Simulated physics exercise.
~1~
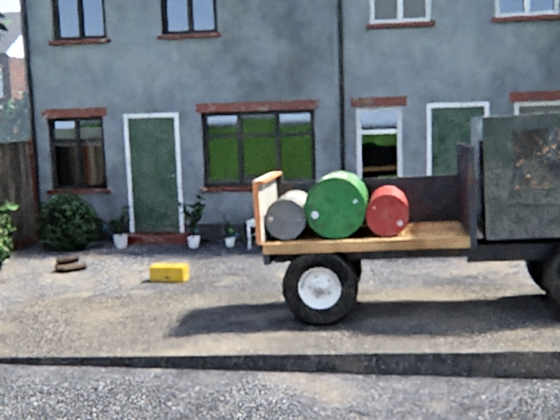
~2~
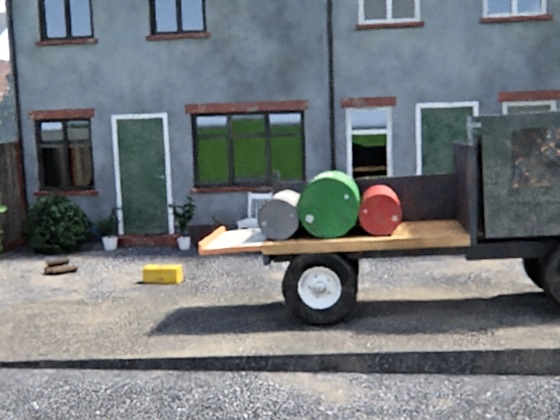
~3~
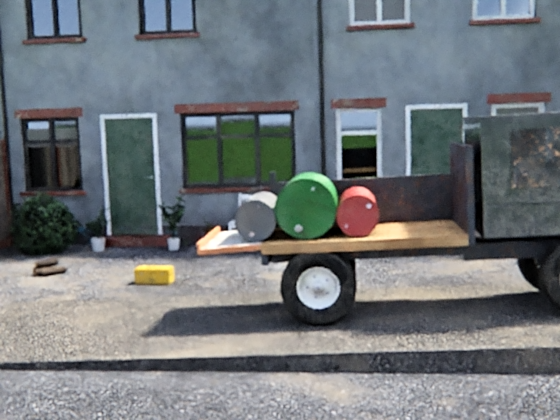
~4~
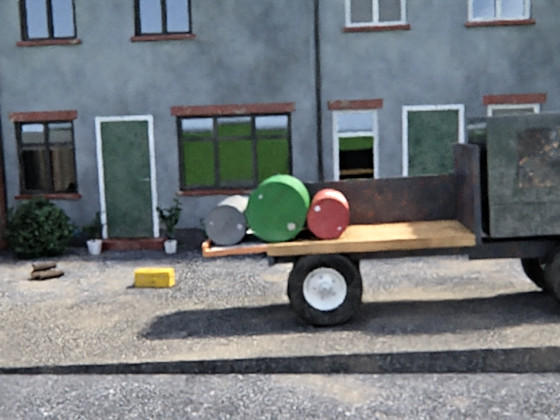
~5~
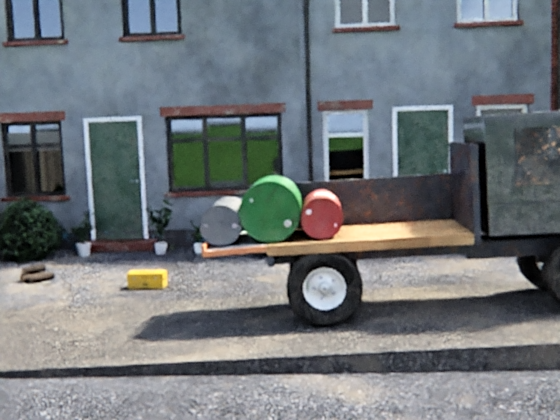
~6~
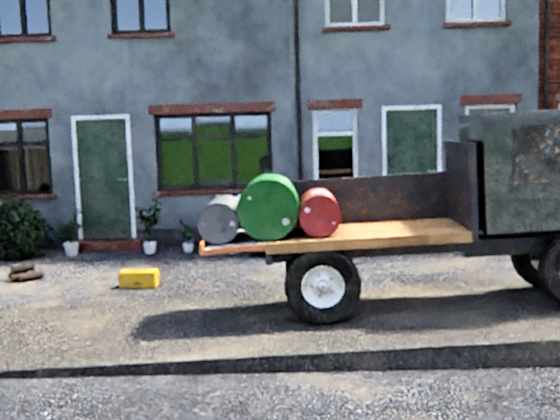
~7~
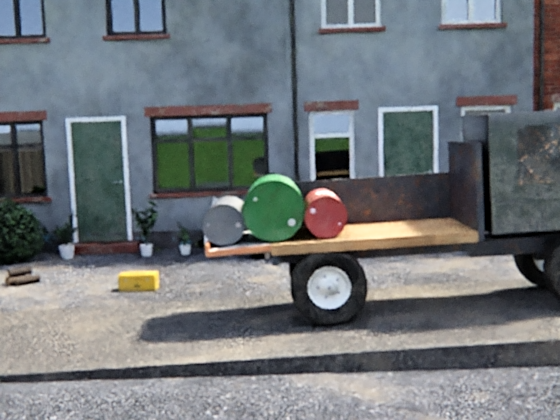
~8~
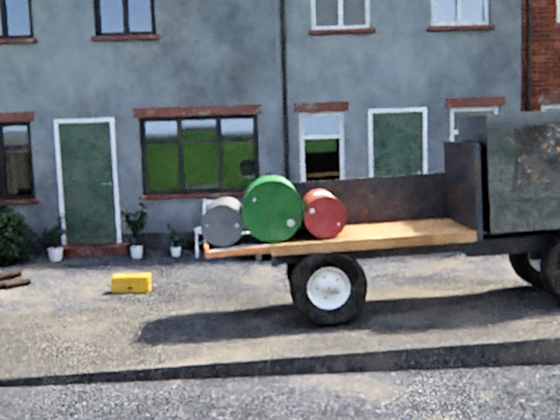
The clip shows a grey, a green and a red drum on a truck bed outside grey houses as the tailgate drops open to the left; the drums roll left toward the lowered gate and come to rest side by side, with none falling off.
